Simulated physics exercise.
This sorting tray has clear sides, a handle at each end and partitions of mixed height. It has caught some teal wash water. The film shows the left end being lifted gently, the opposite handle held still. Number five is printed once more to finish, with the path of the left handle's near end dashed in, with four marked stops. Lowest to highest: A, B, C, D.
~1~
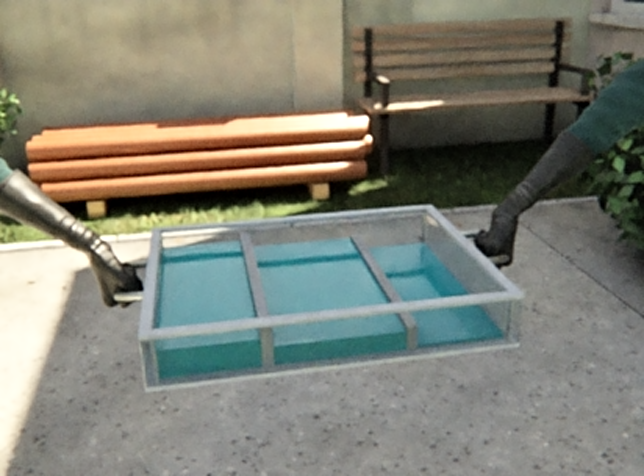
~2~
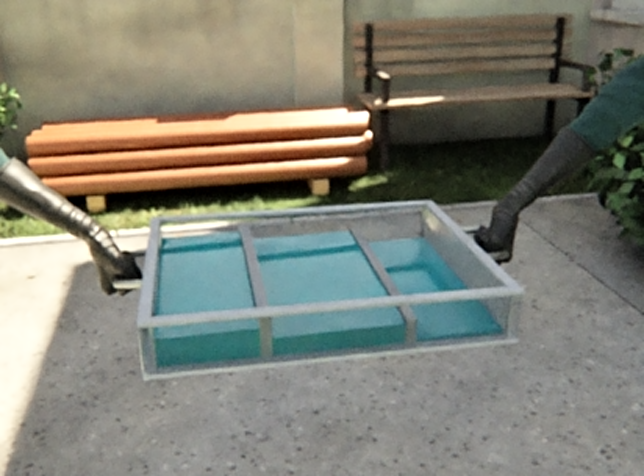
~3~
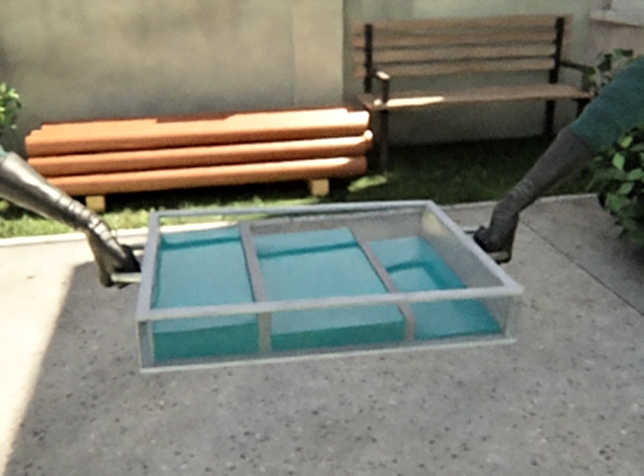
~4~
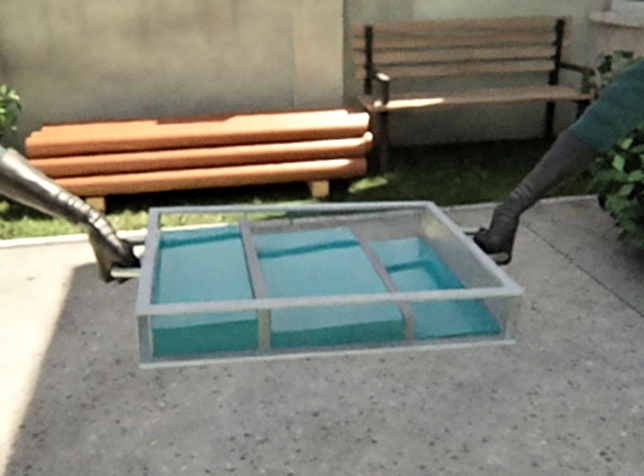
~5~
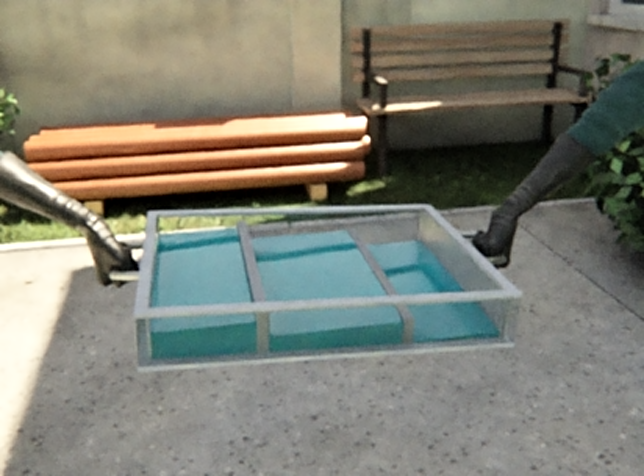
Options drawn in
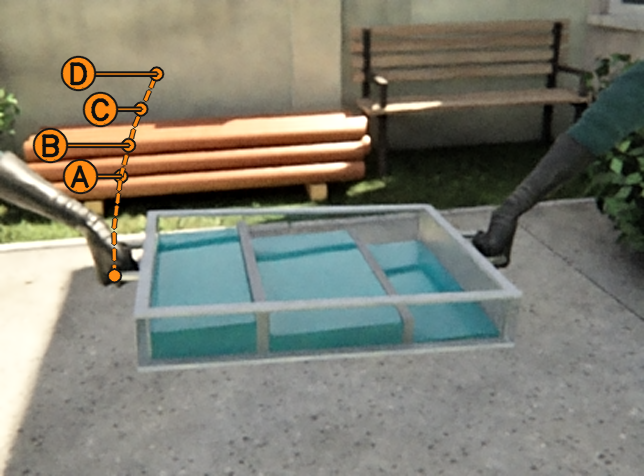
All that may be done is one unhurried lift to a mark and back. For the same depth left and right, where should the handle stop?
The answer is stop A.
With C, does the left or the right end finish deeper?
The right one.
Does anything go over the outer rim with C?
Yes.
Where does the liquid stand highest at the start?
The left bay.
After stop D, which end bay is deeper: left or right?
The right one.
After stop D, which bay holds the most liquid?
It is the right one.
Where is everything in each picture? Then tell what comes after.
The tray is level; deepest in the left bay, at (207, 287), shallowest in the right; left handle at (122, 281).
Tipped about 1° down to the right; no wall is crossed; left handle at (121, 269).
Tipped about 2° down to the right; no wall is crossed; left handle at (119, 262).
Tipped about 3° down to the right; no wall is crossed; left handle at (119, 258).
Tipped about 3° down to the right; deepest in the left bay, at (203, 271), shallowest in the right; left handle at (117, 261).
On the marked copy, A at (120, 176); B at (128, 145); C at (140, 109); D at (156, 73).
For stop A, the two end bays stand about equally deep; nothing spills.
For stop B, the right end bay stands a little deeper than the other; almost none goes over the rim.
For stop C, the right end bay stands much deeper than the other; about 15 % goes over the rim.
For stop D, the right end bay stands much deeper than the other; about 30 % goes over the rim.
